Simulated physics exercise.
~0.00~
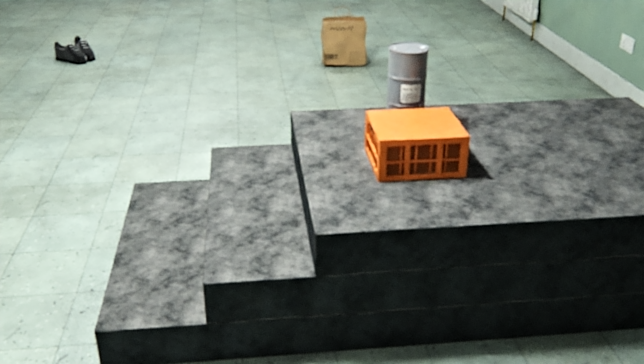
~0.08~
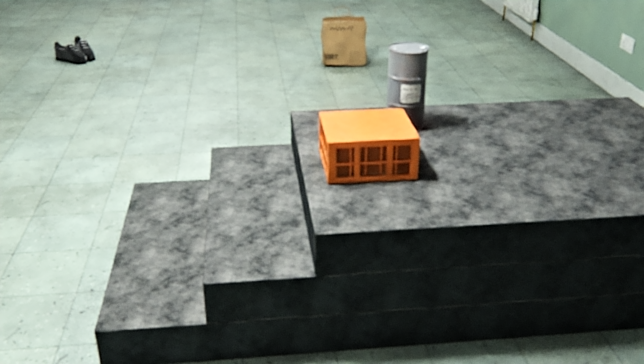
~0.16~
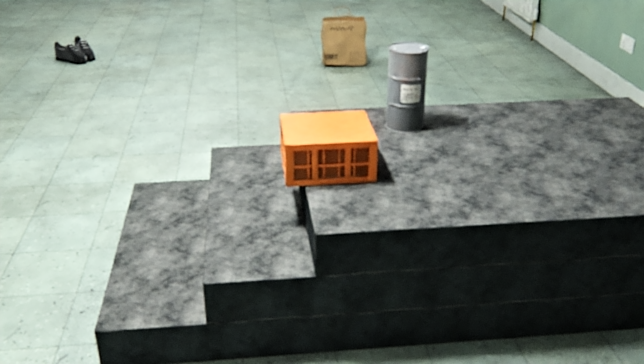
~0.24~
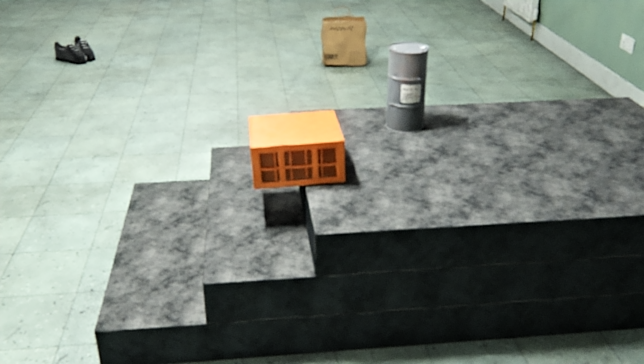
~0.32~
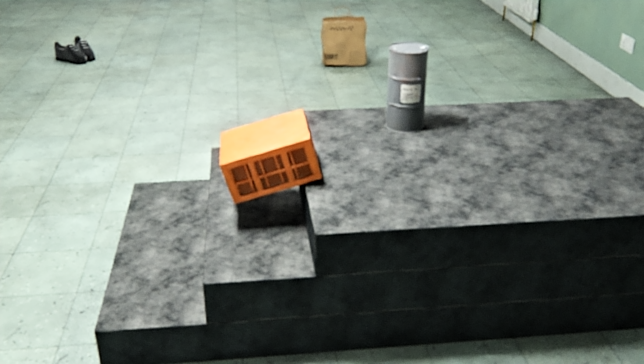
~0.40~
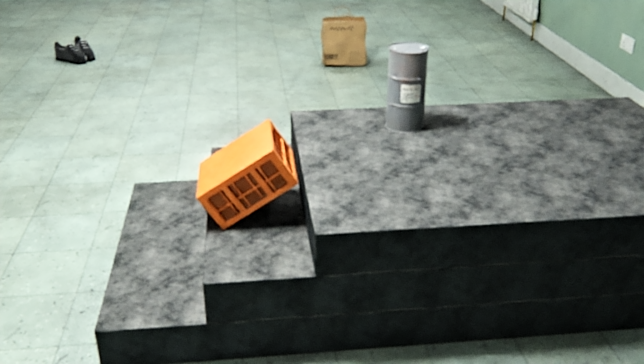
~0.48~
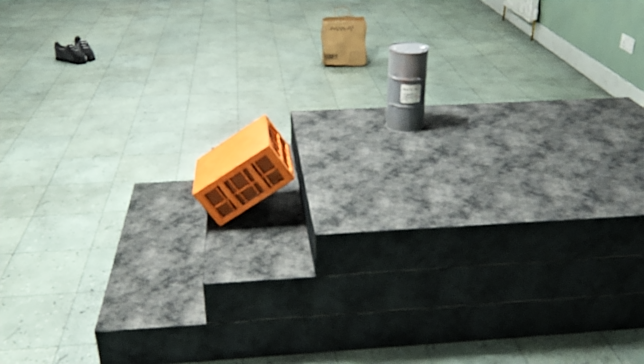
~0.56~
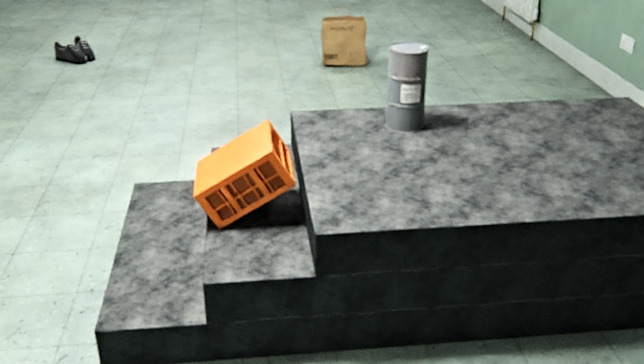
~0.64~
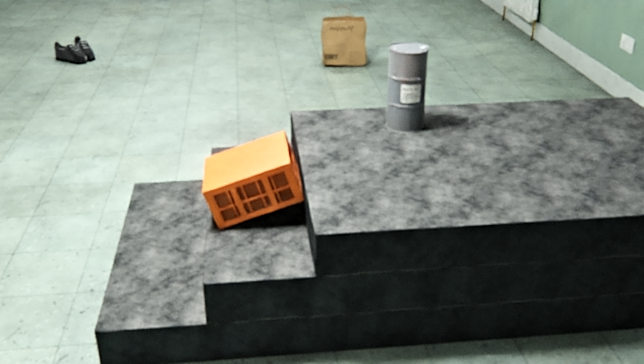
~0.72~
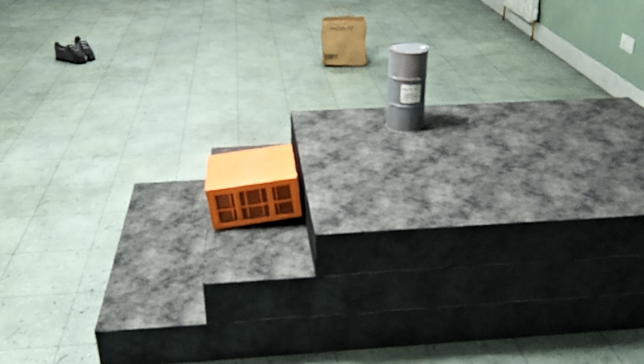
In a room with a pale tiled floor, an orange crate slides left across a dark, mottled landing, passing in front of a grey canister that stays upright in its place. The crate carries on past the landing's left edge and juts out over the step below. It tips down to the left and drops, its lower corner meeting the step while it leans steeply beside the landing. Then it rocks back to the right and settles flat. It ends on the step just below the landing, well short of the floor.
